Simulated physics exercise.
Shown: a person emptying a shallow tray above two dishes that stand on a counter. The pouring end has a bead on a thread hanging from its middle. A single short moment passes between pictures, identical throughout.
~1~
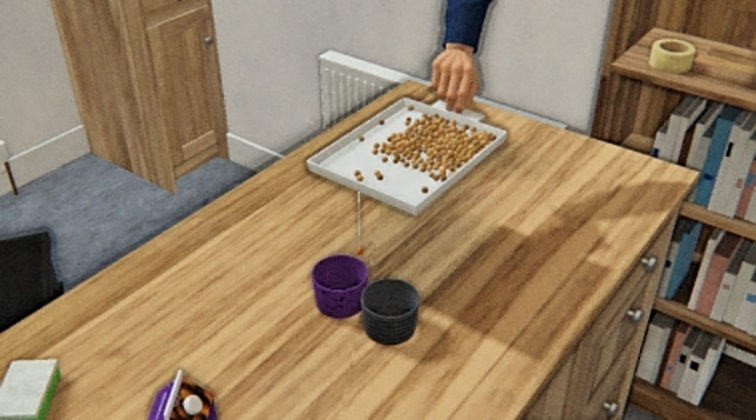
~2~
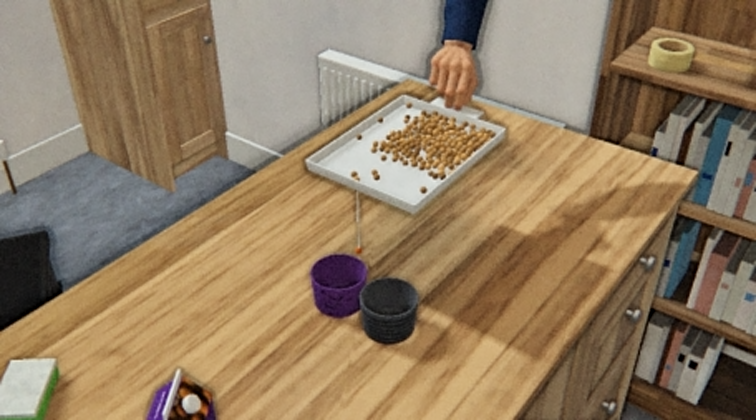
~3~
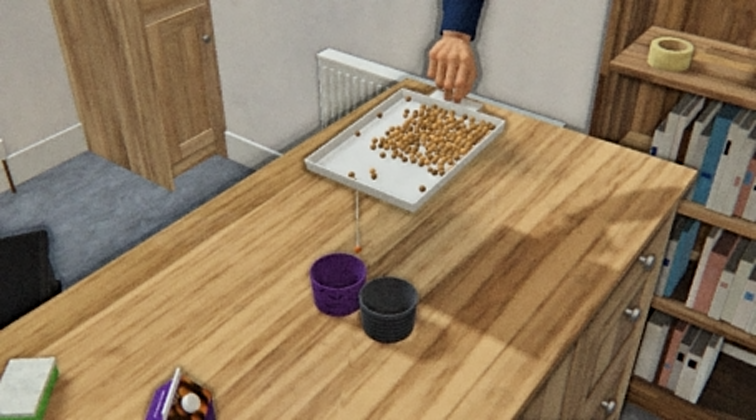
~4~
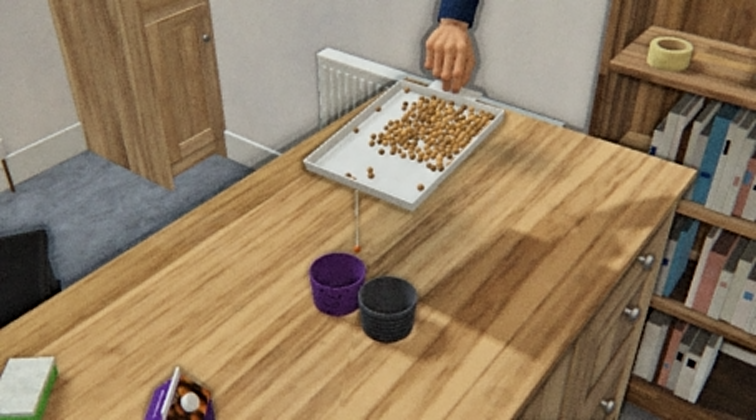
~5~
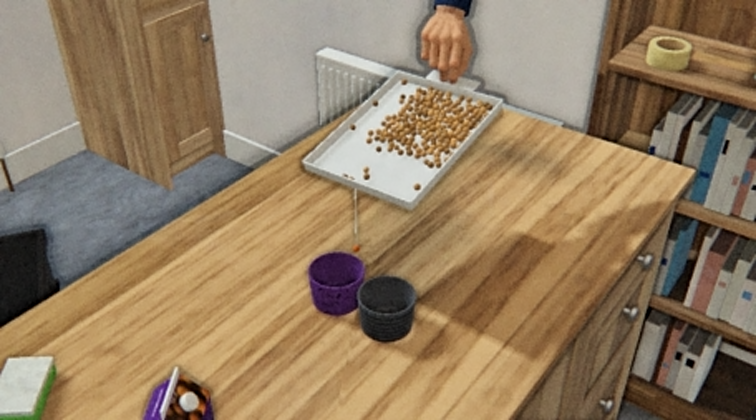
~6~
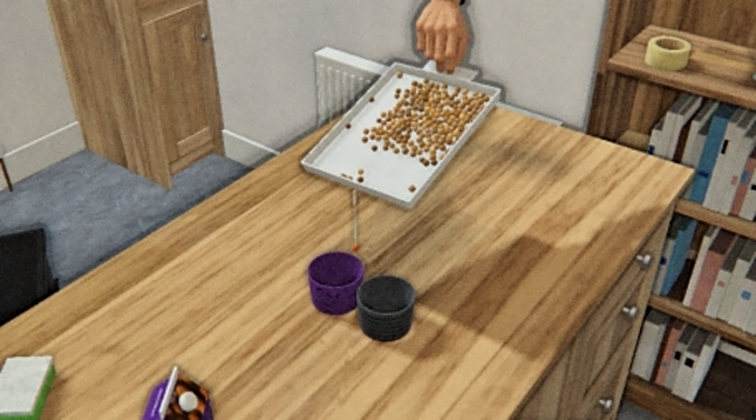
A hand gradually raising the far end of a shallow white tray, round brown beads shifting slightly above purple and black dishes.
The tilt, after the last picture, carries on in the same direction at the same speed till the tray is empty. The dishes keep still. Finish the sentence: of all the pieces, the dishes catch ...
... fewer than half.
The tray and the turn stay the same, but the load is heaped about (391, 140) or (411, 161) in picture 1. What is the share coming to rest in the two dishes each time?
First case: Close to 30 %; second case: Close to 30 %.
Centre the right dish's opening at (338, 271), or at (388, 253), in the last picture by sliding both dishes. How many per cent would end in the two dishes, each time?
80 and 0 in a hundred.
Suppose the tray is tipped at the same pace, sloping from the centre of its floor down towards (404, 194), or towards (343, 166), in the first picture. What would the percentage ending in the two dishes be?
I'd put it at some 50 % and then some 0 %.
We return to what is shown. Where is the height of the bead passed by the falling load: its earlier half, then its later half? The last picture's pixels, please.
Early half: (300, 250); late half: (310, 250).
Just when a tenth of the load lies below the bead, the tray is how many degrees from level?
It is at around 60 degrees.
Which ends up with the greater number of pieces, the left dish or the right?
The one at left ends up fuller.
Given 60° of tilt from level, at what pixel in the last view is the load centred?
Close to (341, 172).
Just after the last frame, tray tipped steeply; the larger part on the tray; about a tenth in the left dish; about a tenth outside both; about a tenth in the air.
A moment on, tray tipped right over; roughly a third on the tray; just a few in the right dish; about a tenth in the left dish; roughly a third outside both; roughly a quarter in the air.
Further on, tray tipped past a quarter turn; just a few in the right dish; roughly a quarter in the left dish; roughly two thirds outside both.
When it is over, tray tipped past a quarter turn; just a few in the right dish; roughly a quarter in the left dish; roughly two thirds outside both.
